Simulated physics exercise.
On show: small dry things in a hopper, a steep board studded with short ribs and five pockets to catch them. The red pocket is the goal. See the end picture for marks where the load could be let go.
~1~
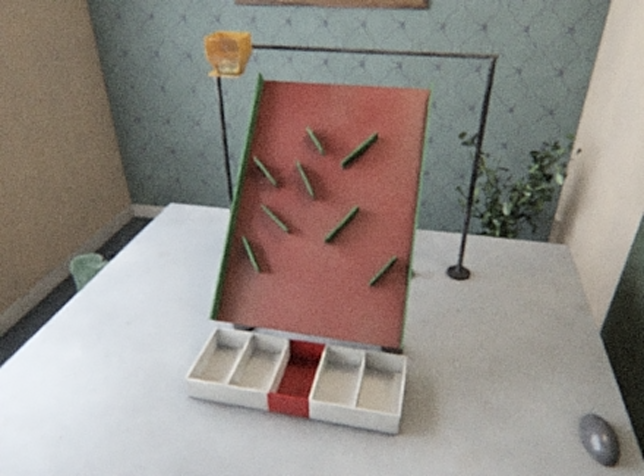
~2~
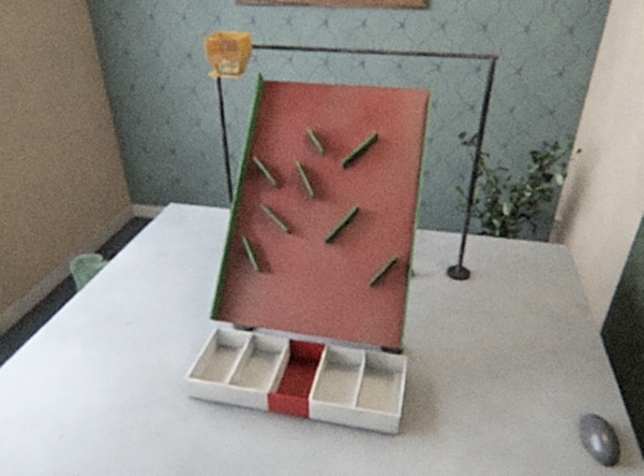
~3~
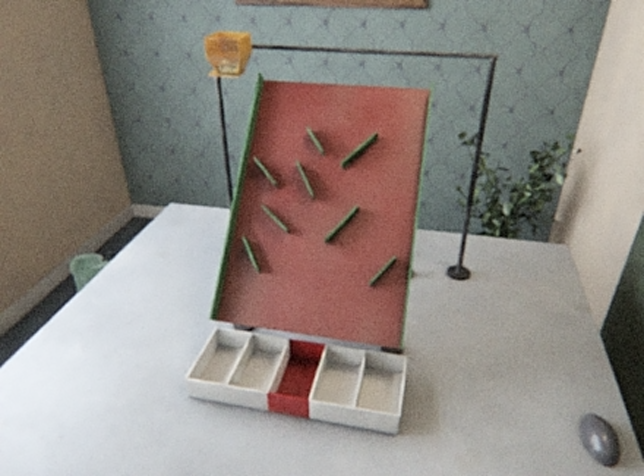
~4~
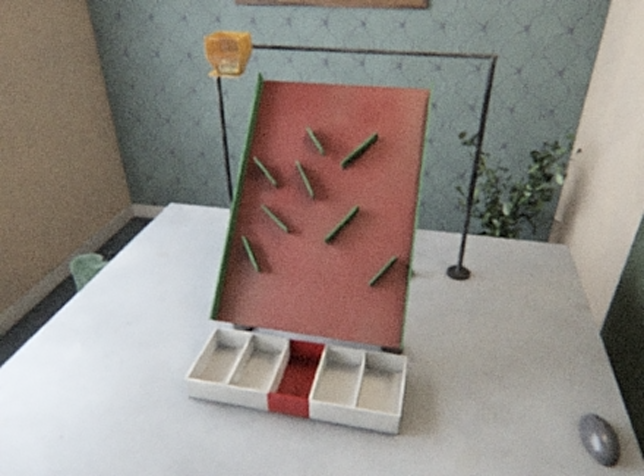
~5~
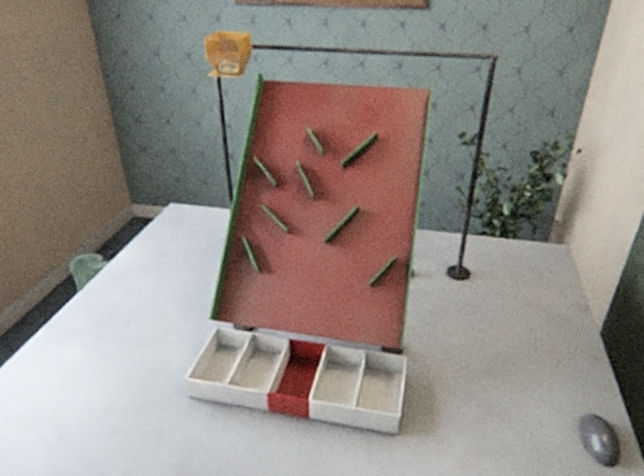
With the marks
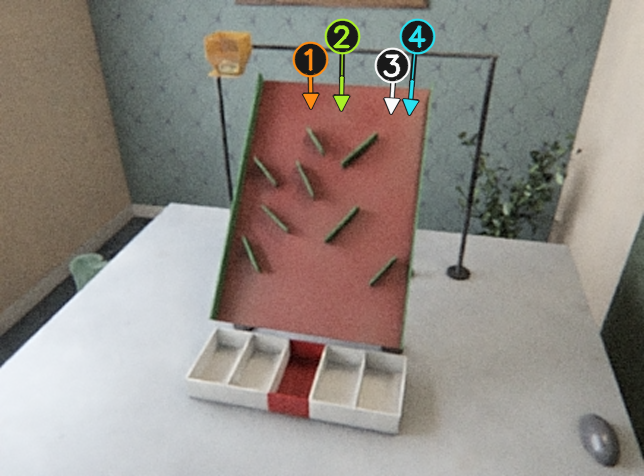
A small orange hopper staying still above the top left of a steep red board with green ribs and five pockets below.
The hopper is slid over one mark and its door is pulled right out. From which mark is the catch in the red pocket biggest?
The answer is mark 1.
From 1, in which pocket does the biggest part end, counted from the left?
The third.
On the marked copy, mark 1 meets the board at (310, 103); mark 2 meets the board at (341, 105); mark 3 meets the board at (391, 108); mark 4 meets the board at (409, 109).
With 1, about half in the red pocket, about a third in other pockets, a small part outside the box.
With 2, about a third in the red pocket, about two thirds in other pockets, a stray few outside the box.
With 3, about a third in the red pocket, about half in other pockets, a small part outside the box.
With 4, about a quarter in the red pocket, about two thirds in other pockets, a small part outside the box.
